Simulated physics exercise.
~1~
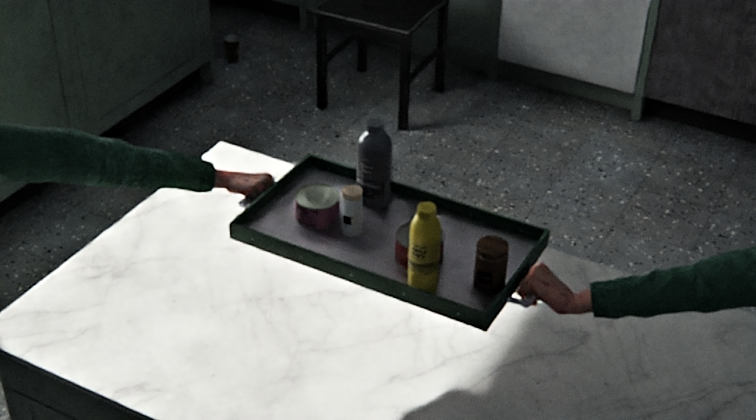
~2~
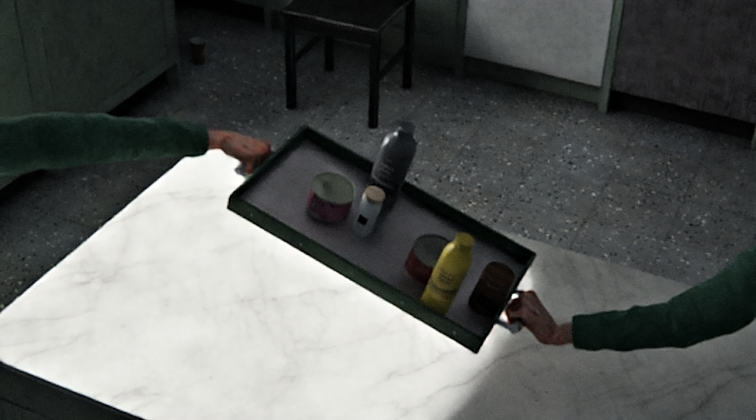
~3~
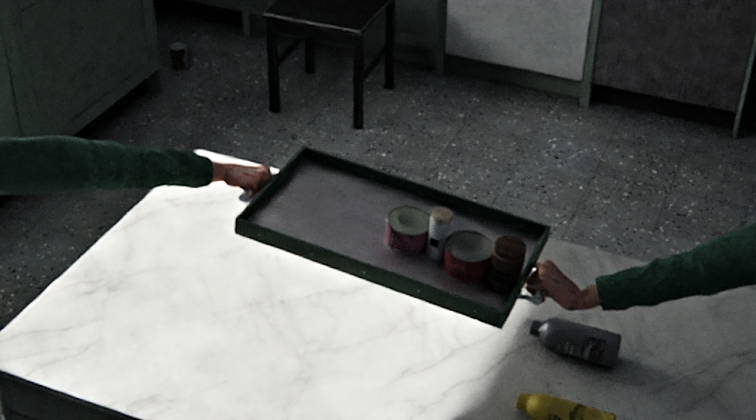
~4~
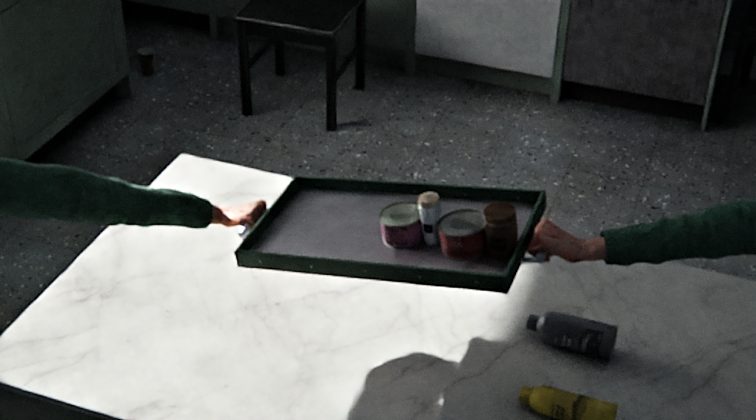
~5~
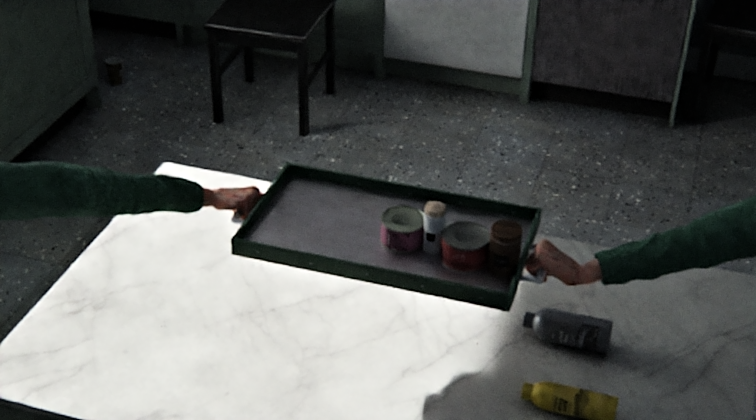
A tray held by two hands over a marble table tipped down to the right, and the yellow and grey bottles fell onto the tabletop while the tubs and shaker slid right; it tilted back, ending nearly level with four containers still aboard.
